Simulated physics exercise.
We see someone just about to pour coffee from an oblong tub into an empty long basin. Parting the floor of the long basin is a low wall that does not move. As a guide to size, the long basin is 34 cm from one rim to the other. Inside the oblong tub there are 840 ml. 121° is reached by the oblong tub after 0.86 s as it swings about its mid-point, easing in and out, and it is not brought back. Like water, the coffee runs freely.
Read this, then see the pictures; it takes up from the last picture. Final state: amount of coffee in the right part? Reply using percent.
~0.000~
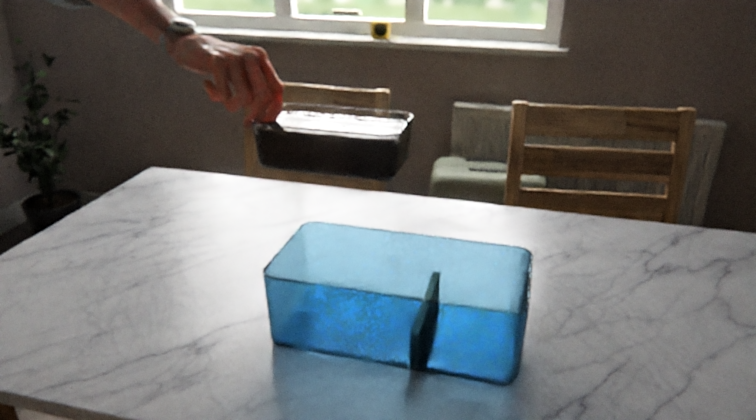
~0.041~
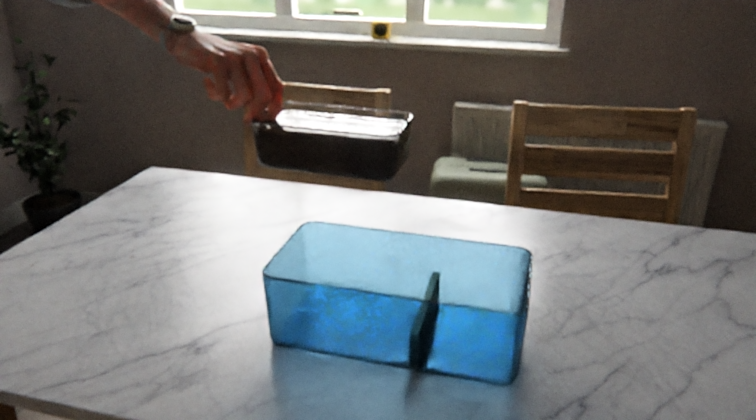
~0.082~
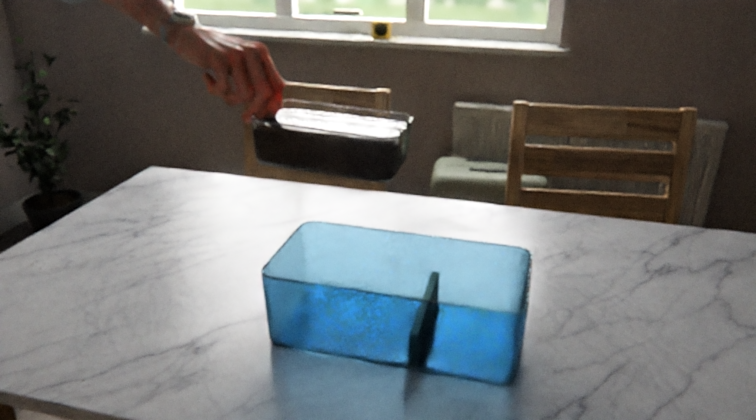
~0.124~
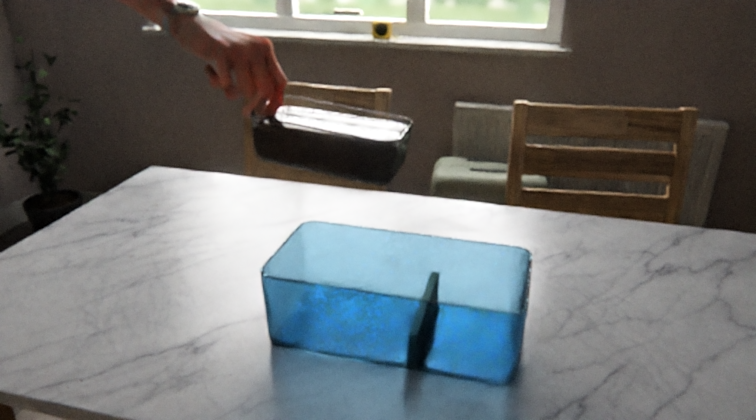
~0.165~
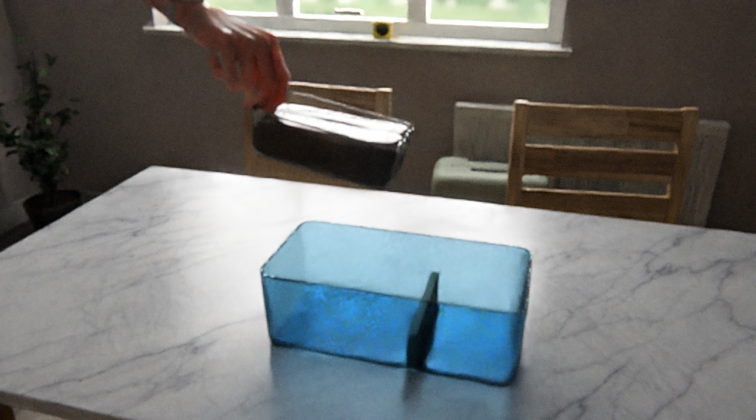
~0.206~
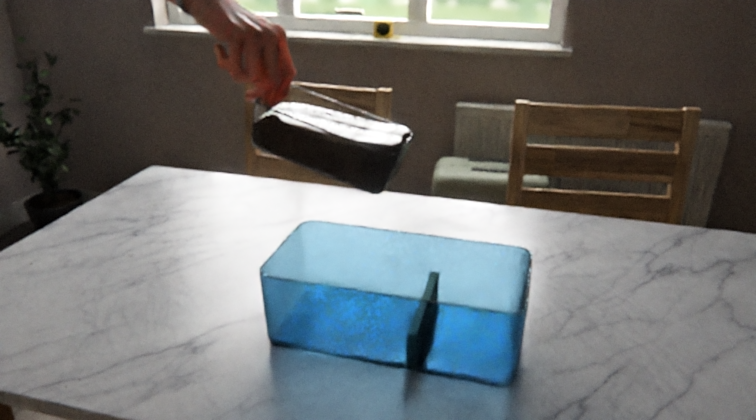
Approximately 65 %.
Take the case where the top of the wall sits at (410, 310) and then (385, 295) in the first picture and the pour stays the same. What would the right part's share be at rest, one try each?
Try 1: 70 %; try 2: 85 %.
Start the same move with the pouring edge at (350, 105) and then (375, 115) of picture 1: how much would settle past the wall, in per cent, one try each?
The first try gives 5 percent and the second 40 percent.
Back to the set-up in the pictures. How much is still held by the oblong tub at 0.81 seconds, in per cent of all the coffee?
About 0 percent.
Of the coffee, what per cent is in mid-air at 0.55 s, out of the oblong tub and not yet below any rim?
Around 52 percent.
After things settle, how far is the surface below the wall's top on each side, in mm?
Close to 46 mm left and close to 26 mm right.
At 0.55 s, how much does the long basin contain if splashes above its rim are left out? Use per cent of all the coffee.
Close to 38 in a hundred.
By 0.55 s the tilt is 87° and 10 per cent is still to pour, 1 is left of the wall and 37 right of it.
By 0.81 s the tilt is 120° and 0 per cent is still to pour, 23 is left of the wall and 60 right of it.
By 1.07 s the tilt is 121° and 0 per cent is still to pour, 28 is left of the wall and 65 right of it.
By 1.36 s the tilt is 121° and 0 per cent is still to pour, 28 is left of the wall and 65 right of it.
At rest 28 per cent lies left of the wall, 65 right of it and 7 outside.
